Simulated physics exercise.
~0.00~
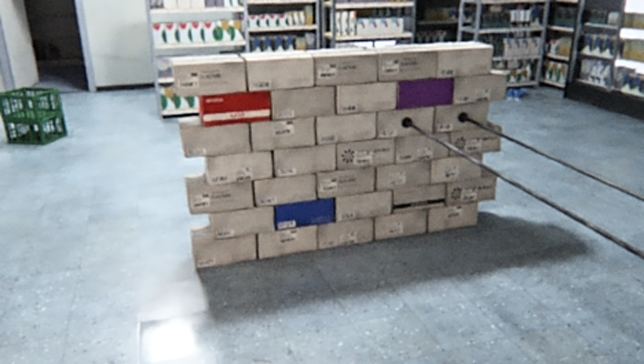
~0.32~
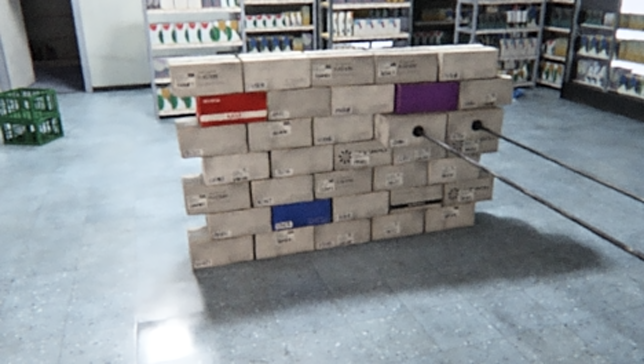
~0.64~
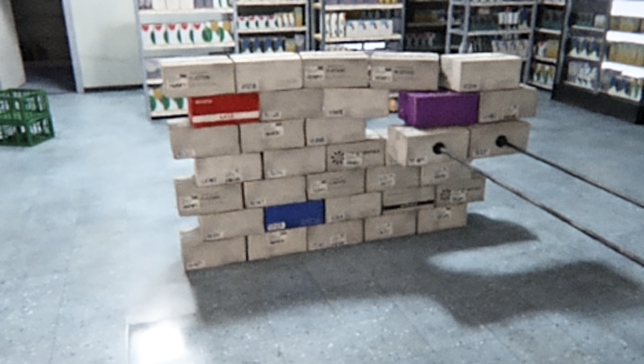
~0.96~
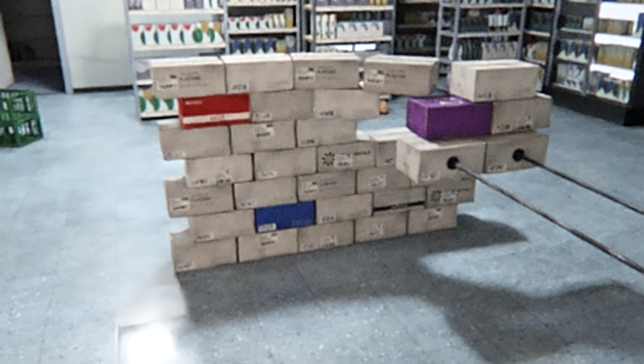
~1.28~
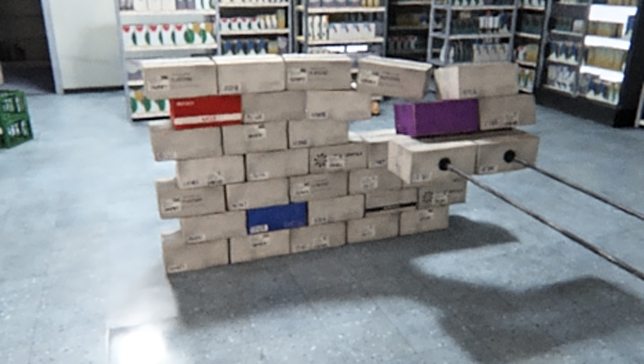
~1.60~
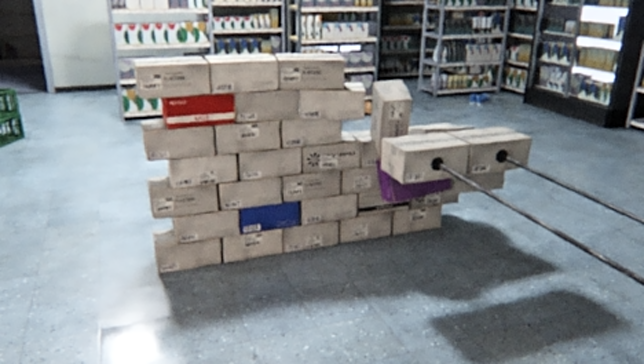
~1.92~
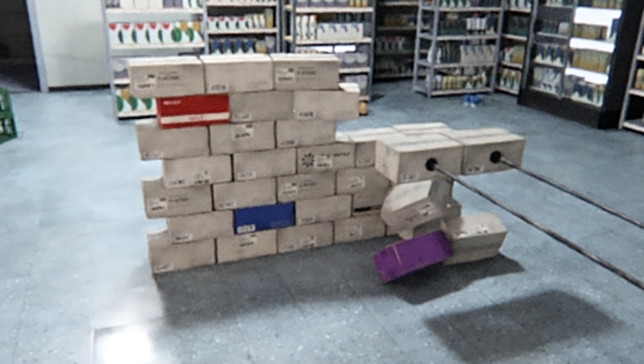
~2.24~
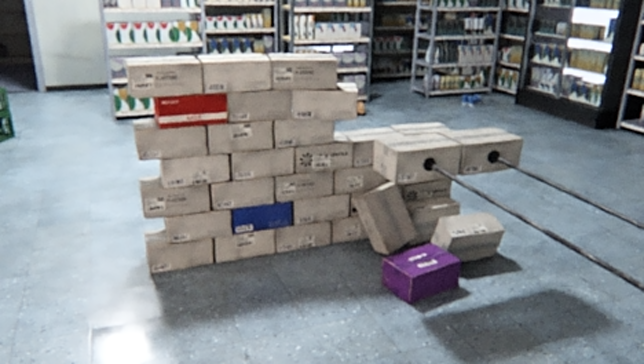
Two thin rods drew a pair of neighbouring boxes out of a stacked wall, and the purple box and a few others above tumbled to the floor, while the pulled pair stayed held up and the red and blue boxes remained in place.
